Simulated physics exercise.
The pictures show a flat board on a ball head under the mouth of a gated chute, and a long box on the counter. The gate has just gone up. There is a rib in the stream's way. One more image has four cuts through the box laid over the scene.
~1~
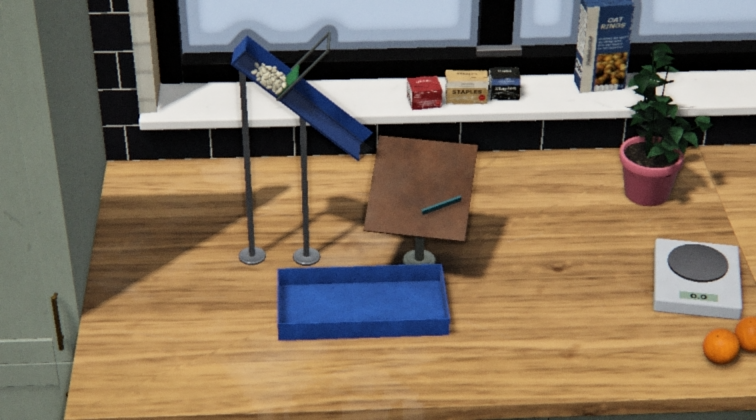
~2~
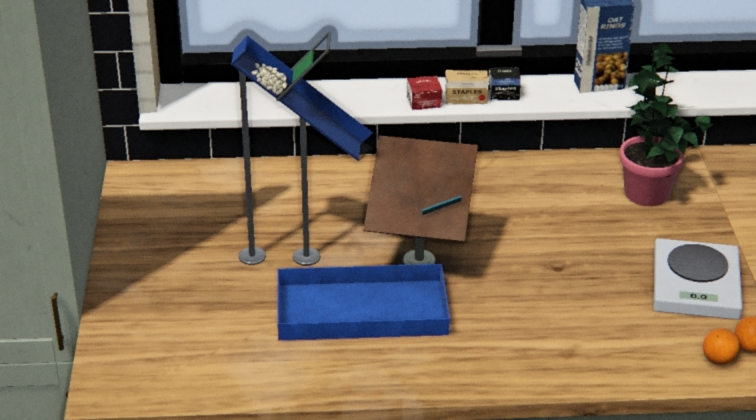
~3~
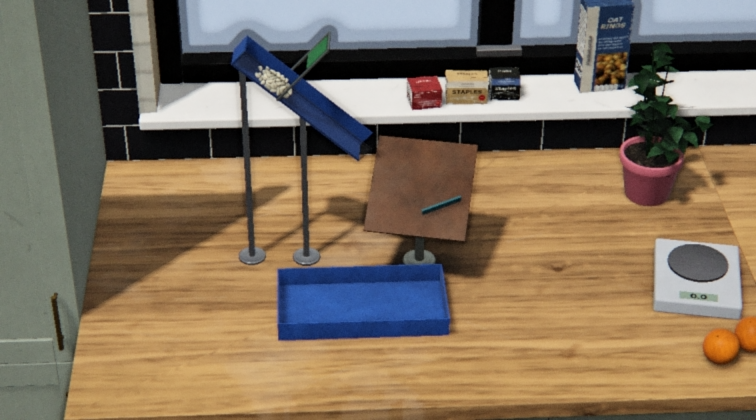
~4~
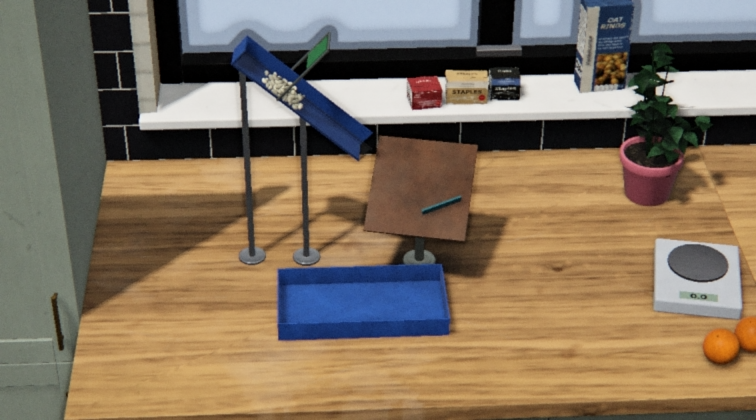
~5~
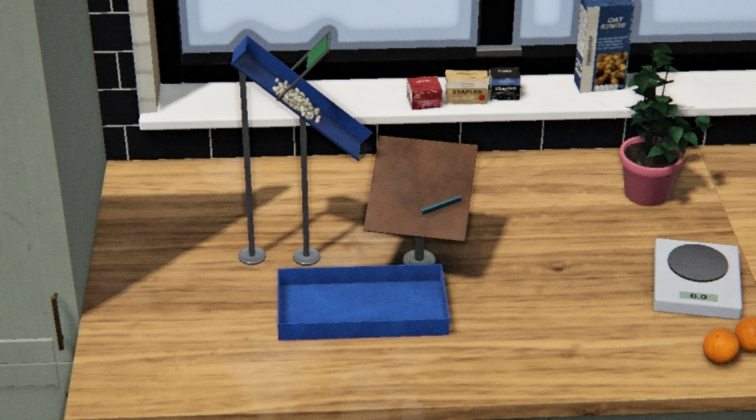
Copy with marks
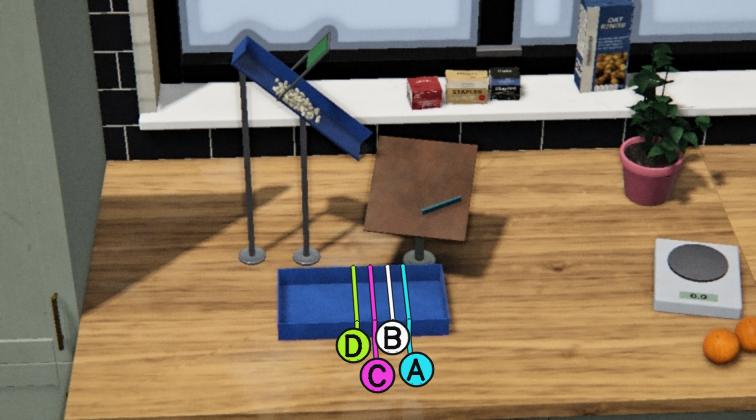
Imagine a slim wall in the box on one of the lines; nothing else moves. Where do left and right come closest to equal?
Use line A.
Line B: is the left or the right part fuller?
The right side.
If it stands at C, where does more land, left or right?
Right.
On the marked copy, line A crosses the front rim at (409, 320); line B crosses the front rim at (392, 320); line C crosses the front rim at (374, 321); line D crosses the front rim at (357, 321).
With A, of what is caught, about a third on the left of the divider, about two thirds on the right.
With B, of what is caught, a small part on the left of the divider, nearly all on the right.
With C, of what is caught, a stray few on the left of the divider, nearly all on the right.
With D, of what is caught, a stray few on the left of the divider, nearly all on the right.
